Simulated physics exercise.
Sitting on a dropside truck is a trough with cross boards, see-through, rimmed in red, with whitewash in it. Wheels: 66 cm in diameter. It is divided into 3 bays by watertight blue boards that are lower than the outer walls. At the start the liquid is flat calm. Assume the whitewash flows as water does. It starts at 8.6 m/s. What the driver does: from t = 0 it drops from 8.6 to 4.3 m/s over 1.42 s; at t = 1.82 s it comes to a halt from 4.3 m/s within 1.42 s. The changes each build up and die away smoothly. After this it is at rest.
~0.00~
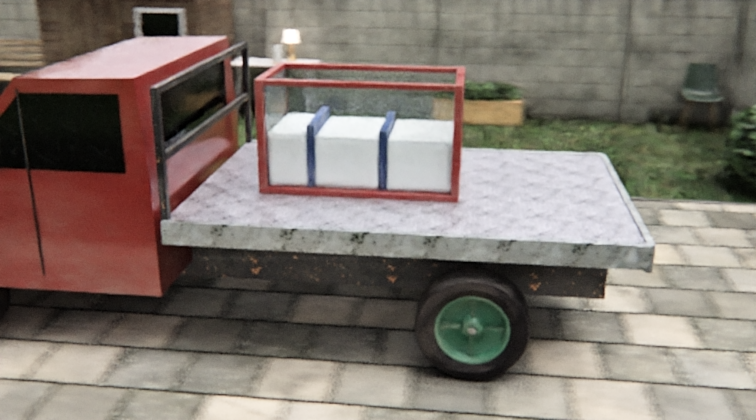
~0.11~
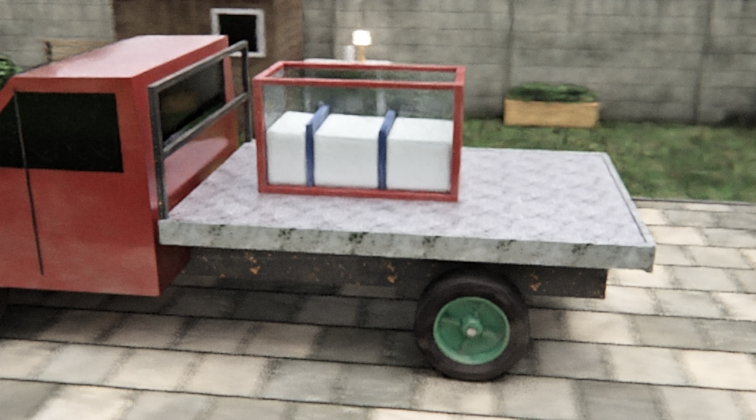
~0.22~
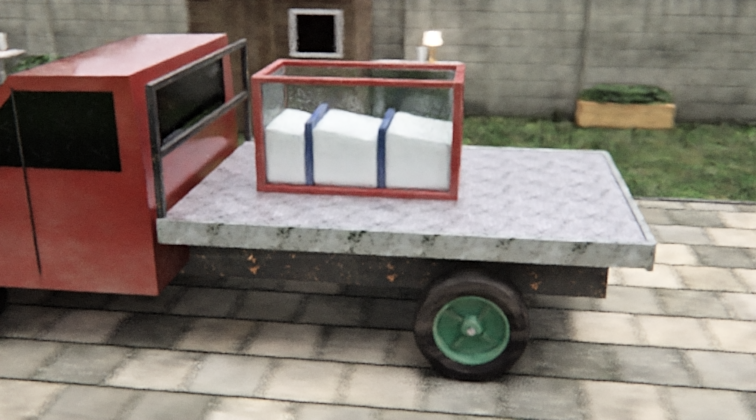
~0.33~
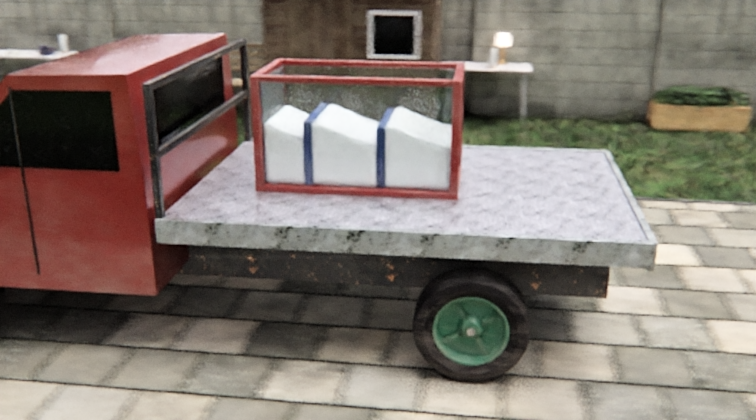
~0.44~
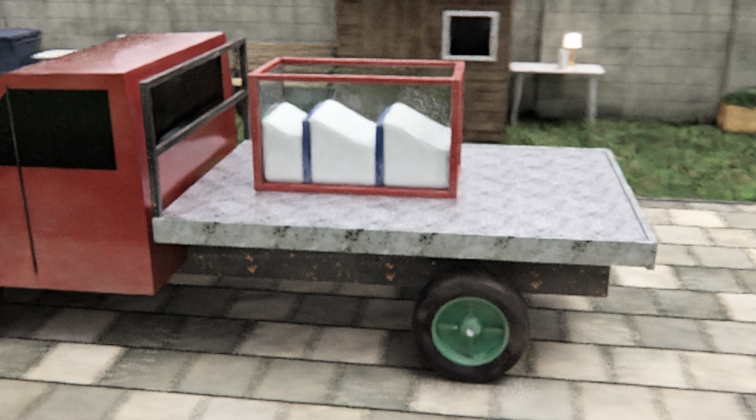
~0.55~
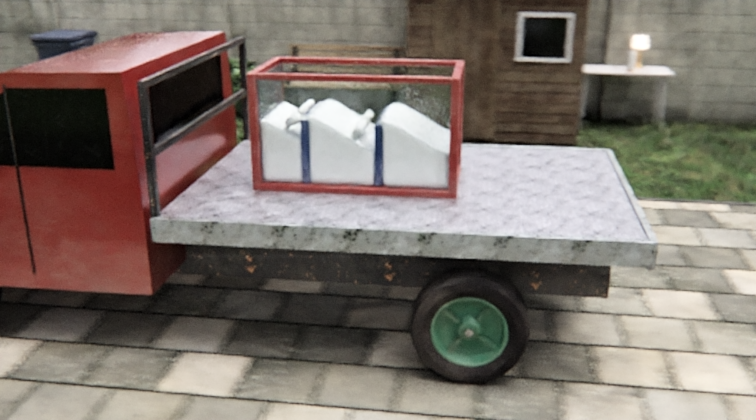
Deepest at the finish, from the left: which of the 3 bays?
The first from the left.
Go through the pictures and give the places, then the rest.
The first frame shows surface heights from the left, (289, 131), (352, 134), (417, 136); board top at (310, 126) and (383, 132); the front is on the left, levels are read along the near wall; a wheel hub at (472, 334).
The second frame shows surface heights from the left, (288, 130), (351, 133), (416, 135).
The third frame shows surface heights from the left, (287, 129), (350, 132), (415, 133).
The fourth frame shows surface heights from the left, (286, 129), (350, 132), (415, 131).
The fifth frame shows surface heights from the left, (284, 127), (348, 132), (414, 130).
The sixth frame shows surface heights from the left, (283, 125), (347, 131), (413, 130); a wheel hub at (469, 336).
After 1.35 s the mean depths from the left are 39, 34, 31 cm.
After 2.55 s the mean depths from the left are 40, 33, 30 cm.
After 3.75 s the mean depths from the left are 41, 34, 30 cm.
After 6.22 s the mean depths from the left are 38, 35, 30 cm.
